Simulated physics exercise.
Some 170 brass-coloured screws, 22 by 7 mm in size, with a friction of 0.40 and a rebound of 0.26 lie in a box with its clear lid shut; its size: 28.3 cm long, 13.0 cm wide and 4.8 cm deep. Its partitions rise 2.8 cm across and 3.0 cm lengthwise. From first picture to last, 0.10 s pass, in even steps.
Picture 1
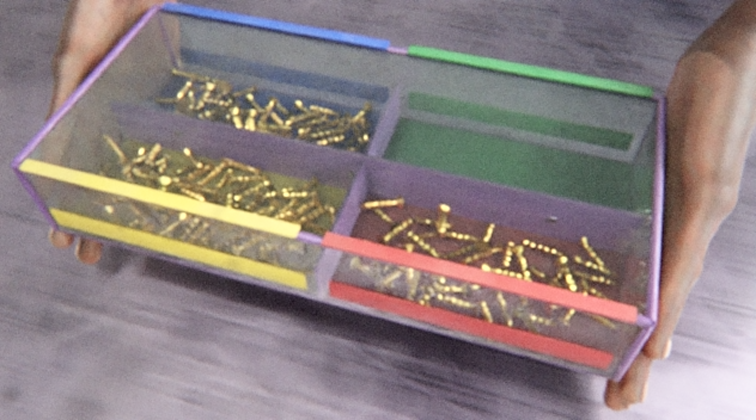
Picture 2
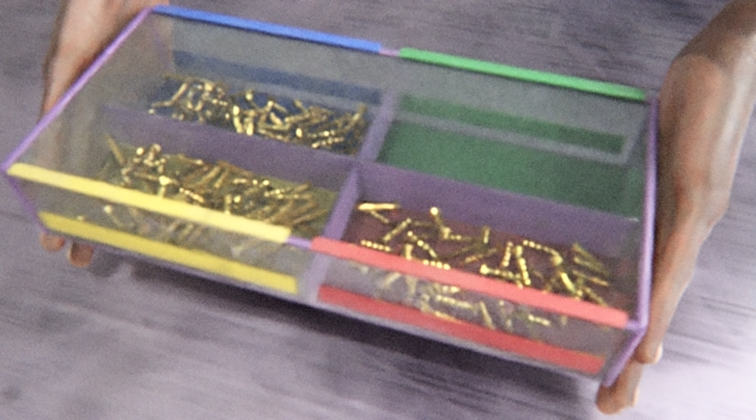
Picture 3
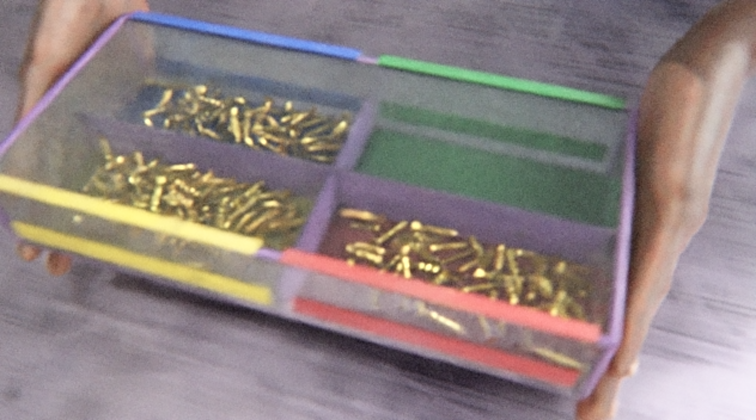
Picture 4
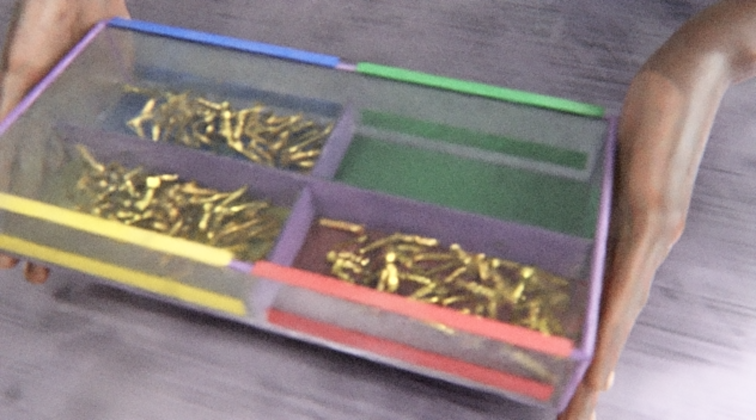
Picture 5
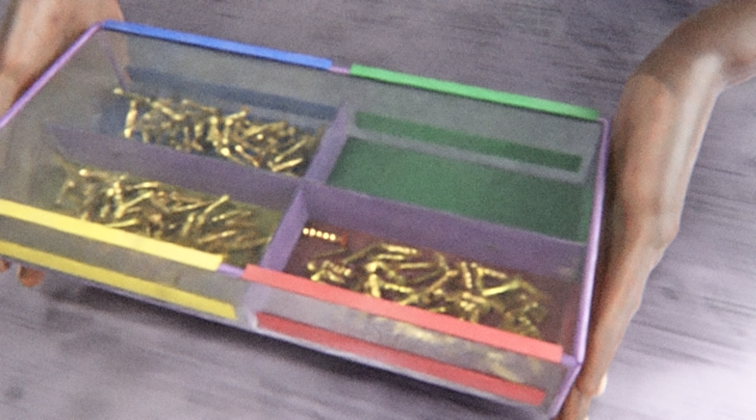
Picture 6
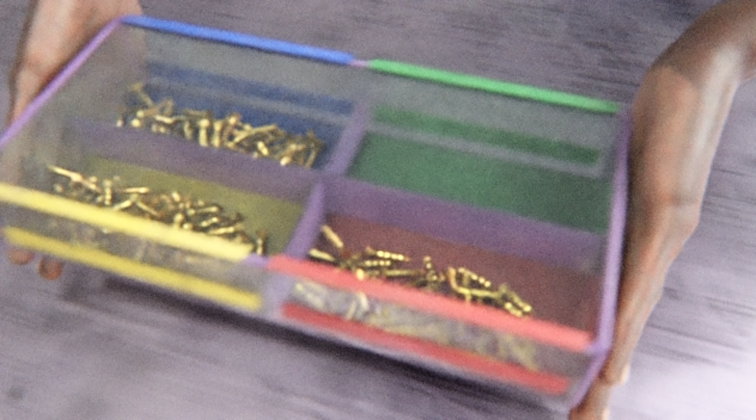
Clear divided box of brass-coloured screws sliding a little left in two hands, then shifting slightly back right, green section empty.
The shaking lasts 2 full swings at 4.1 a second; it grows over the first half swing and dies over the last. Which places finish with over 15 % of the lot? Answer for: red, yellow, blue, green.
Red yes, yellow yes, blue yes, green no.
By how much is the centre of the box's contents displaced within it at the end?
About 1.0 cm.
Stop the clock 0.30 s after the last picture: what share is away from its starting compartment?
About 5 per cent.
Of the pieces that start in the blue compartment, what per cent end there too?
Roughly 100 per cent.
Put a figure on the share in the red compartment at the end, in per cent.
Roughly 25 per cent.
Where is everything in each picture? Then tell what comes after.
In the first frame, box at (300, 243); tilt 0 degrees; moved 0.0 cm; red 25 %, yellow 40 %, blue 35 %.
In the second frame, box at (290, 247); tilt 0 degrees; moved 0.5 cm.
In the third frame, box at (261, 259); tilt 0 degrees; moved 1.8 cm.
In the fourth frame, box at (232, 270); tilt 0 degrees; moved 3.1 cm.
In the fifth frame, box at (223, 275); tilt 0 degrees; moved 3.6 cm.
In the sixth frame, box at (248, 265); tilt 0 degrees; moved 2.5 cm; red 25 %, yellow 40 %, blue 35 %.
Then, 0.16 s after the last picture, tilt 0 degrees; red 30 %, yellow 35 %, blue 35 %; middle of all pieces near (329, 180).
Then, 0.30 s after the last picture, tilt 0 degrees; red 25 %, yellow 40 %, blue 35 %; middle of all pieces near (310, 151).
Then, 0.42 s after the last picture, tilt 0 degrees; red 25 %, yellow 35 %, blue 35 %, green 5 %; middle of all pieces near (310, 186).
Then, 0.54 s after the last picture, tilt 0 degrees; red 25 %, yellow 35 %, blue 35 %, green 5 %; middle of all pieces near (301, 202).
In the end, red 25 %, yellow 35 %, blue 35 %, green 5 %.
